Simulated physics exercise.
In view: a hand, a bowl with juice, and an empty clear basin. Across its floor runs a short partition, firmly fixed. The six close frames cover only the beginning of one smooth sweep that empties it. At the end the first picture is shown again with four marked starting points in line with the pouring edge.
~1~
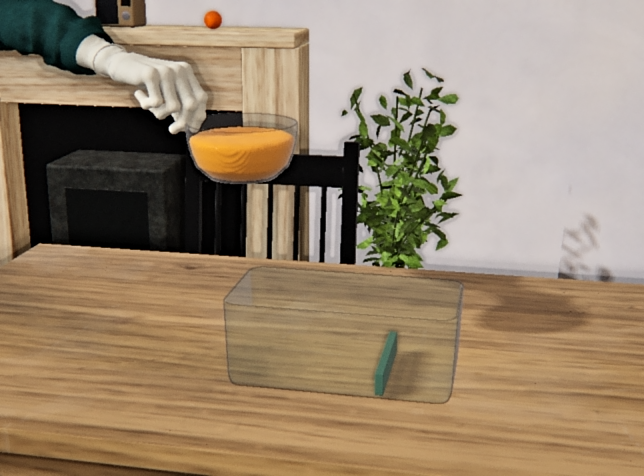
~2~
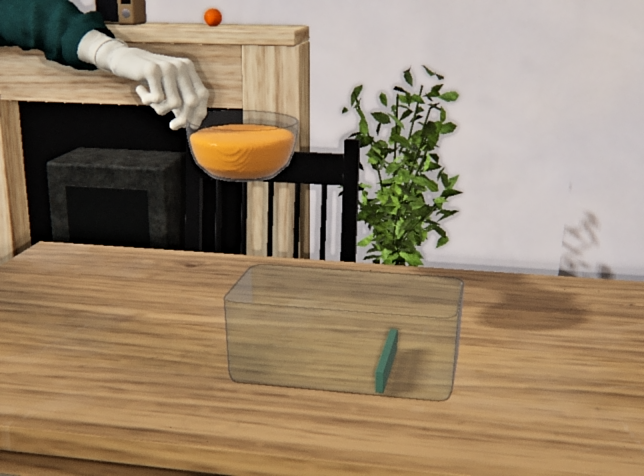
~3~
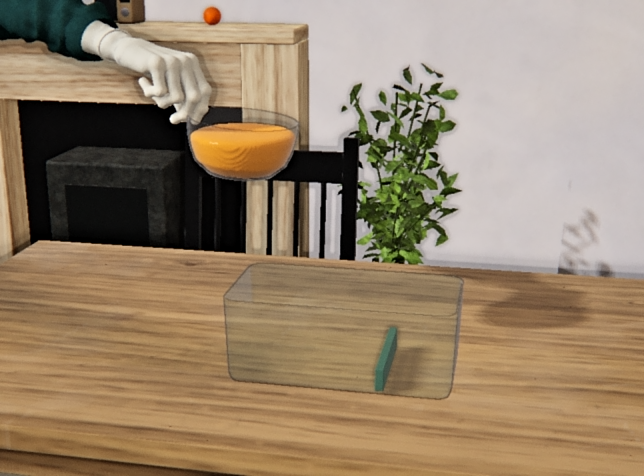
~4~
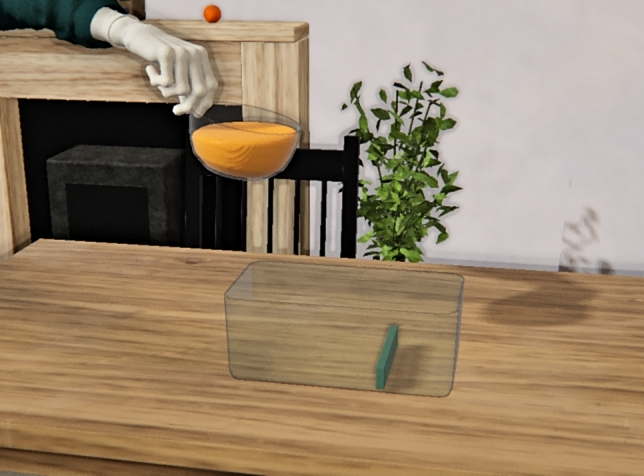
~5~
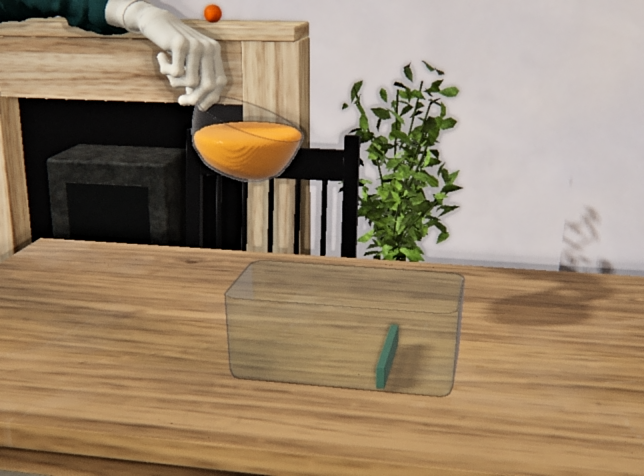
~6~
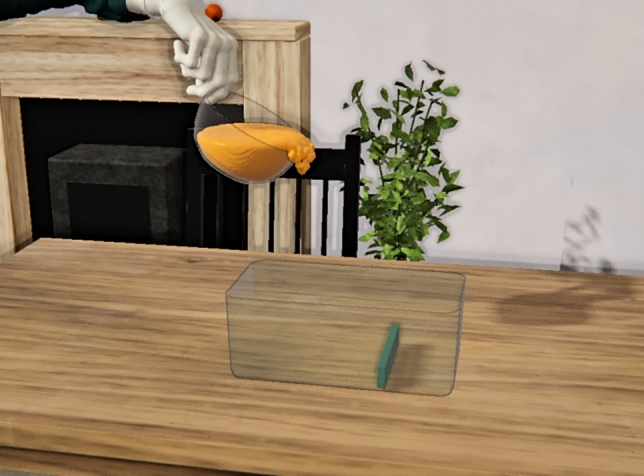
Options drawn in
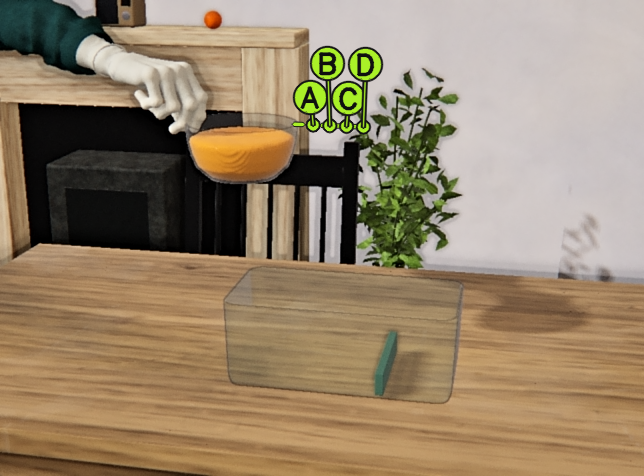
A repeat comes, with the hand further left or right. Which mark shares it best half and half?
The best place is B.
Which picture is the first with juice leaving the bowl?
In picture 6.
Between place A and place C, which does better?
That is place C.
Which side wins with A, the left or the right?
More ends on the left.
In lime, A at (313, 125); B at (329, 125); C at (346, 126); D at (363, 127).
With A, about 73 % ends left of the wall and 25 % right of it.
With B, about 49 % ends left of the wall and 50 % right of it.
With C, about 35 % ends left of the wall and 64 % right of it.
With D, about 37 % ends left of the wall and 62 % right of it.
